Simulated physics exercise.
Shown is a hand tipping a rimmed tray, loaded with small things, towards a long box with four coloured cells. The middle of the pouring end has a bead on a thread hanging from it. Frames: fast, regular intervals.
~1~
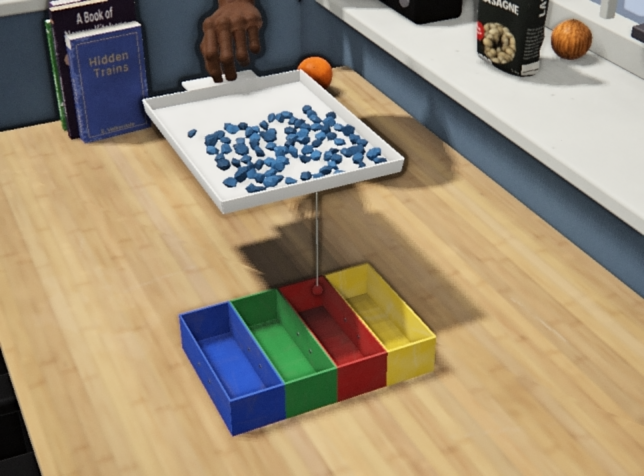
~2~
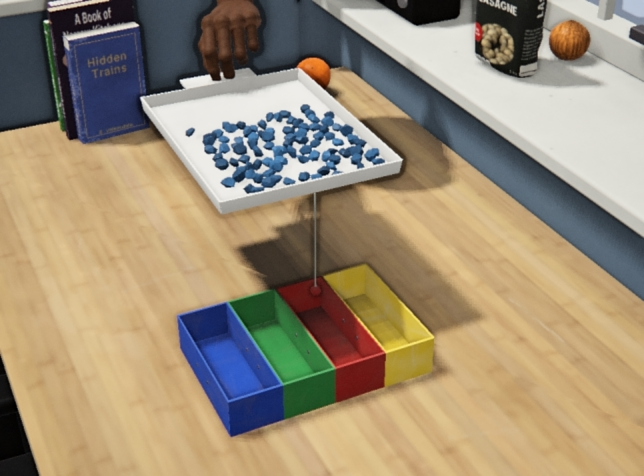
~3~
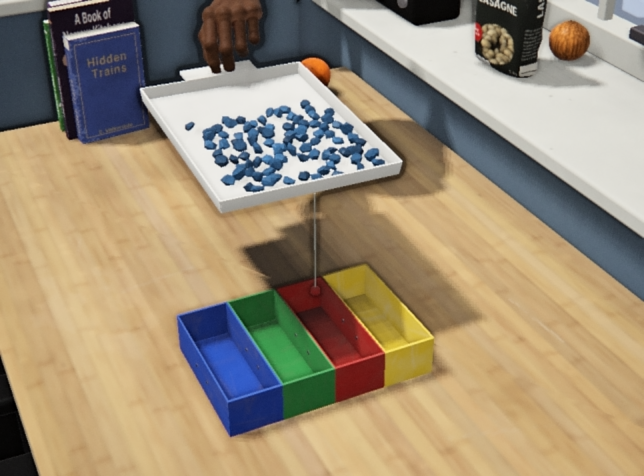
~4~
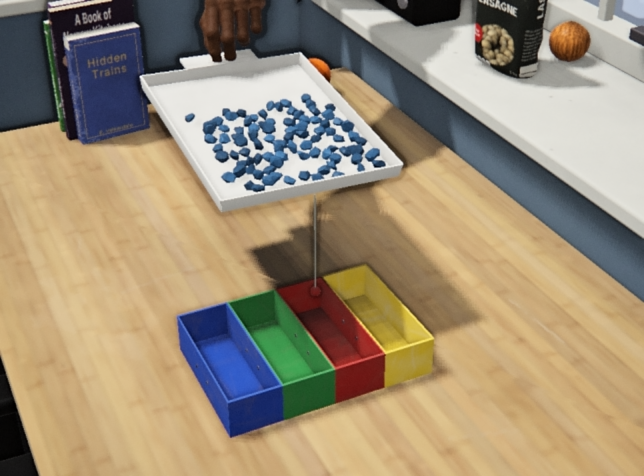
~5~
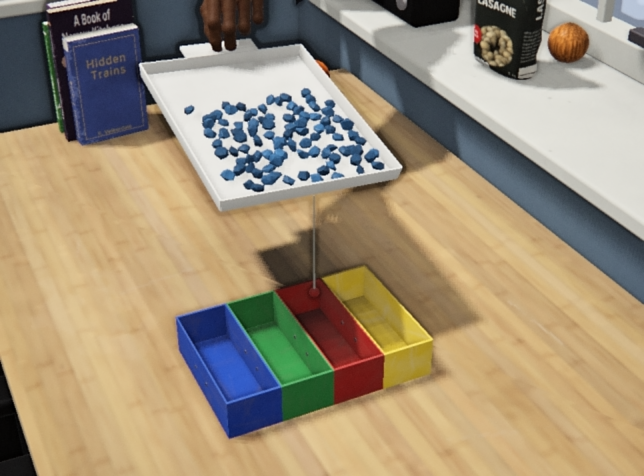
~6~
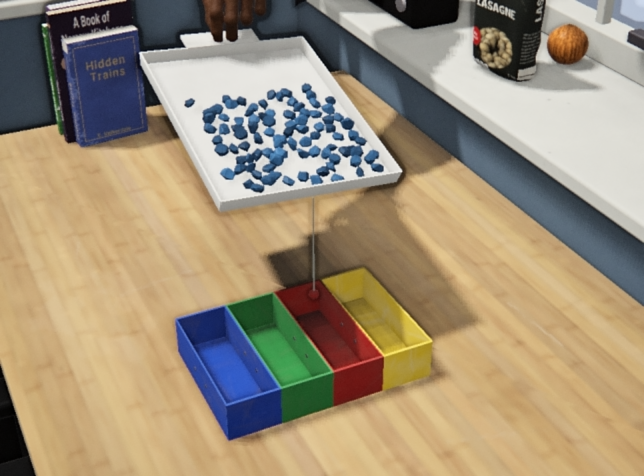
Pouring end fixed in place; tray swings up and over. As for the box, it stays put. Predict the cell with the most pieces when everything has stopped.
I would say the yellow cell.
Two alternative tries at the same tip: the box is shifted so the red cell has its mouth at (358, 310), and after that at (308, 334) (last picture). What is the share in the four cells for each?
In order: 100 percent, then 40 percent.
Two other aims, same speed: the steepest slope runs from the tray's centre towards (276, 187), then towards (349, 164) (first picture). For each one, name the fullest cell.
The first try: The green one. The second: The cell in yellow.
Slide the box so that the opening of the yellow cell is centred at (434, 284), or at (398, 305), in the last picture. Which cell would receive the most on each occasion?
At the first place the cell in red, at the second that yellow cell.
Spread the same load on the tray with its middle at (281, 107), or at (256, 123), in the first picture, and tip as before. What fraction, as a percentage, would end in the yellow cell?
Estimate: 50 % first, 50 % second.
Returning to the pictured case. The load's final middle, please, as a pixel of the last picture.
(387, 344).
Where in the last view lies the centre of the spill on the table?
The middle is around (444, 324).
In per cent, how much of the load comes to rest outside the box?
Somewhere around 30 in a hundred.
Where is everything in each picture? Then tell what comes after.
The first frame shows corners of the pouring end near (223, 200) and (401, 158), level; middle of the load near (290, 144), aquarium stones; bead on its thread near (317, 290); blue cell near (258, 406); green cell near (311, 389); red cell near (362, 373); yellow cell near (411, 358).
The second frame shows corners of the pouring end near (221, 201) and (399, 159), level; middle of the load near (288, 144).
The third frame shows corners of the pouring end near (221, 200) and (400, 161), tipped barely, lowest at the right corner; middle of the load near (288, 141).
The fourth frame shows corners of the pouring end near (222, 199) and (400, 163), tipped a little, lowest at the right corner; middle of the load near (289, 137).
The fifth frame shows corners of the pouring end near (222, 199) and (399, 167), tipped a little, lowest at the right corner; middle of the load near (289, 134).
The sixth frame shows corners of the pouring end near (222, 200) and (399, 170), tipped a little, lowest at the right corner; middle of the load near (289, 132); blue cell near (254, 411); green cell near (307, 394); red cell near (358, 378); yellow cell near (407, 362).
Shortly afterwards, tray tipped steeply; the whole lot on the tray.
Next, tray tipped right over; near a third on the tray; a little in the yellow cell; a little in the red cell; only a few in the green cell; near half falling or outside the box.
Some moments later, tray tipped past a quarter turn; near half in the yellow cell; near a quarter in the red cell; a little in the green cell; near a third falling or outside the box.
In the end, tray tipped past a quarter turn; near half in the yellow cell; near a quarter in the red cell; a little in the green cell; none at all in the blue cell; near a third outside the box.
